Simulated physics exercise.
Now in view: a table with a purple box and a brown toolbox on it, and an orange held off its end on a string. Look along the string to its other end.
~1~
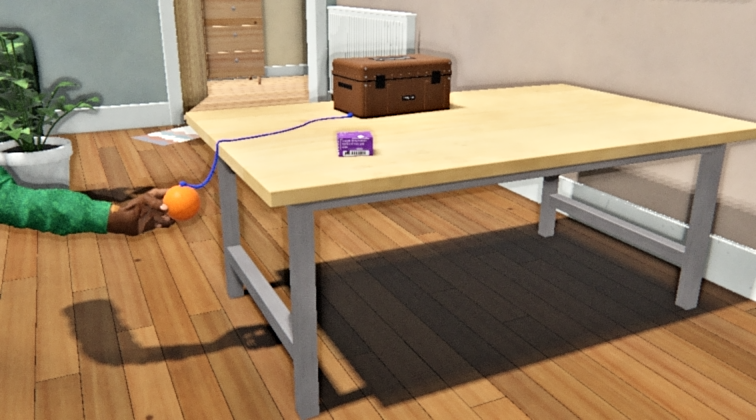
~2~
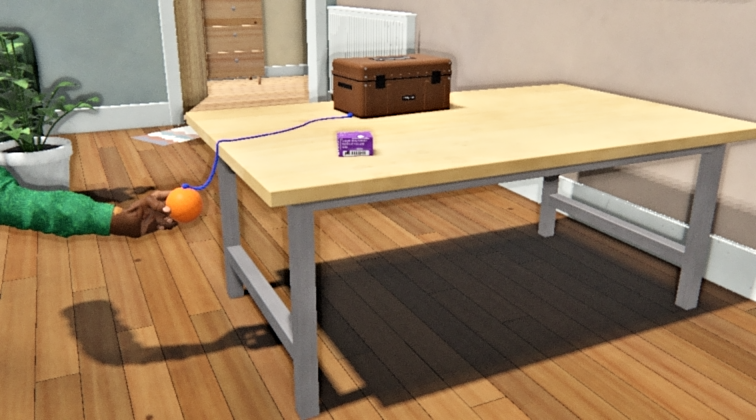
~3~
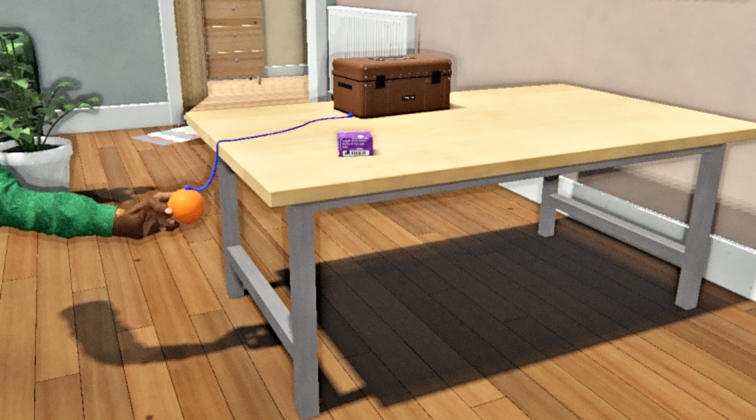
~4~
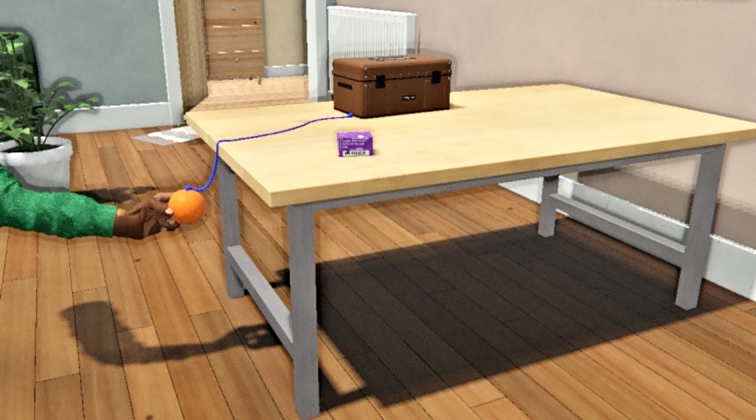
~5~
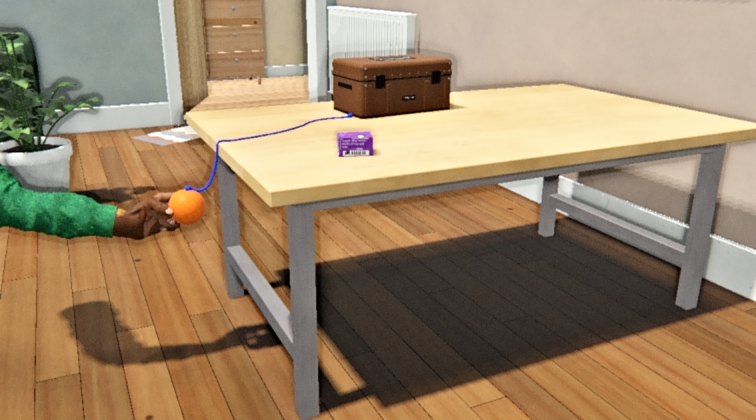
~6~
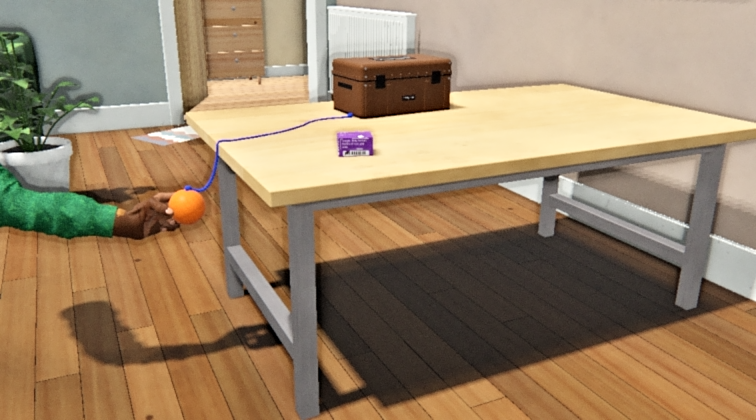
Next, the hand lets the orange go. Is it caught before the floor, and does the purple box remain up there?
So the orange is left hanging while the purple box holds its position.
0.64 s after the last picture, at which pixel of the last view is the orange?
Close to (240, 221).
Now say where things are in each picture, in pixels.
In the first frame, orange (182, 203); brown toolbox (392, 58); purple box (355, 134).
In the second frame, orange (185, 205).
In the third frame, orange (187, 207).
In the fourth frame, orange (187, 207); string through (308, 123) (270, 134).
In the fifth frame, orange (187, 207); string through (308, 123) (270, 134).
In the sixth frame, orange (187, 207); brown toolbox (392, 58); purple box (355, 134); string tied to the toolbox, with little slack.
Then, 0.64 s on from there, orange off the ground near (239, 221); toolbox in place; box in place.
Then, 1.62 s on from there, orange off the ground near (222, 230); toolbox in place; box in place.
In the end, orange off the ground near (188, 231); toolbox in place; box in place. The orange hangs in the air and the purple box remains where it stands.
